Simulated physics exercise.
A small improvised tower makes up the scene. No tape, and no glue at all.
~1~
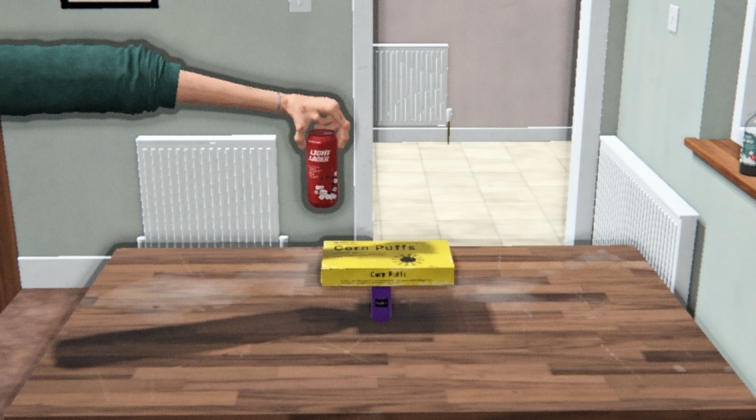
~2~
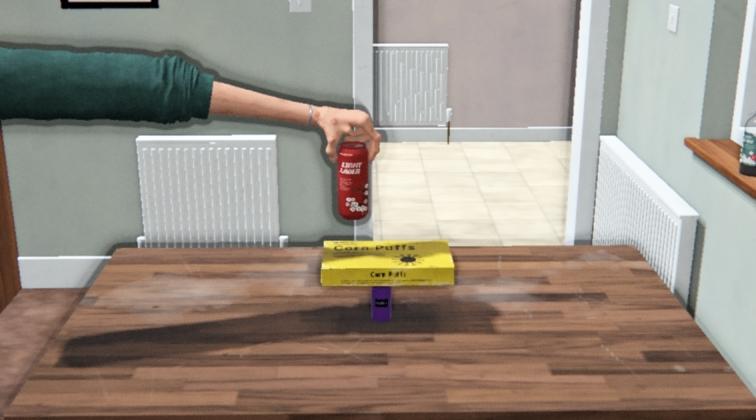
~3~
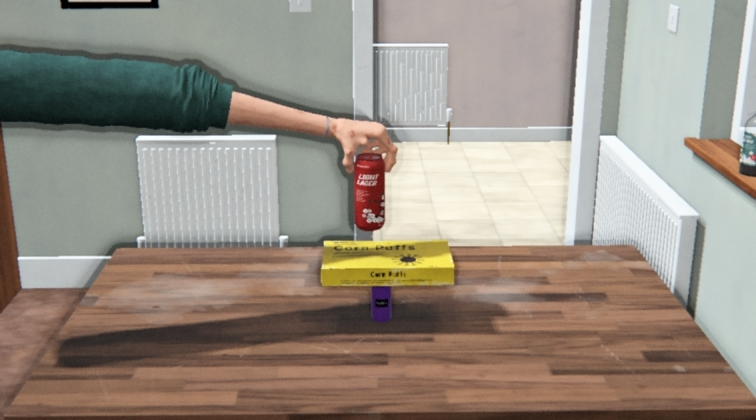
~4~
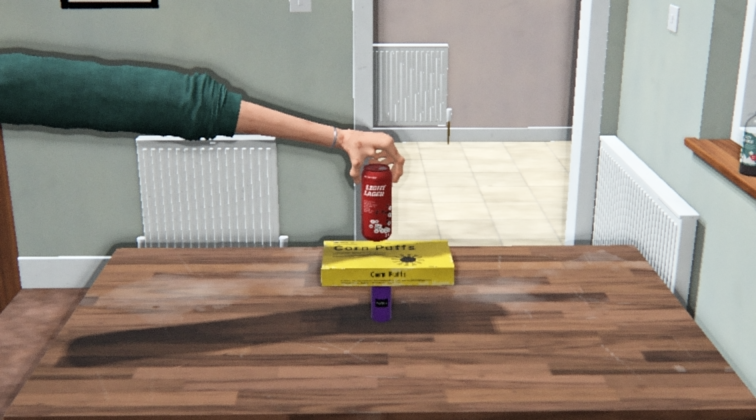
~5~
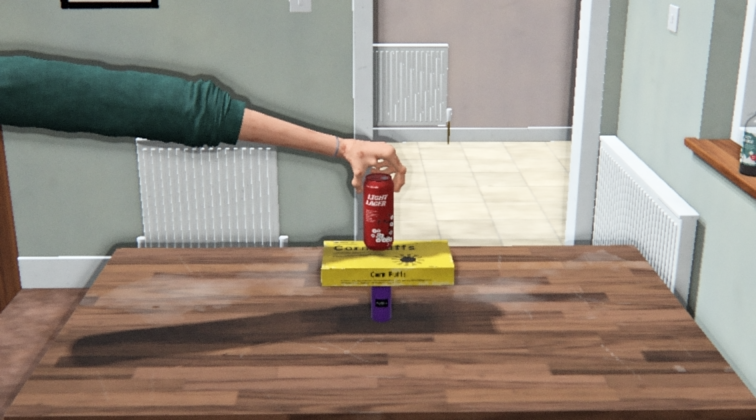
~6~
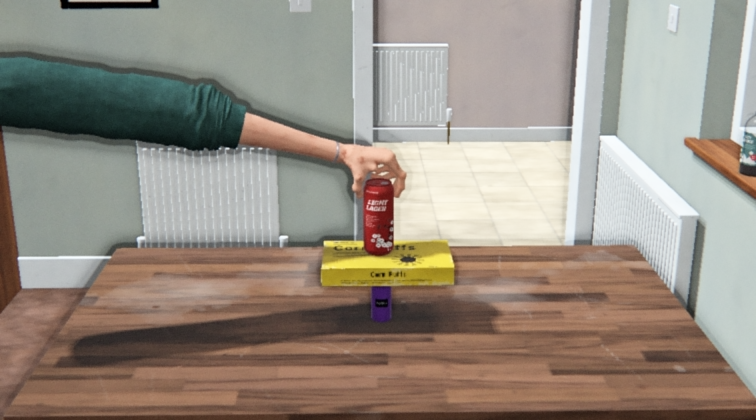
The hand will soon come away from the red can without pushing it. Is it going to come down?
I expect success here.
Then, 0.70 s after the last picture, nothing has stirred.
Then, 1.70 s after the last picture, red can resting near (379, 218).
At rest, all 3 in place. Seen from the same camera at the end, red can near (378, 218). The stack stays up.
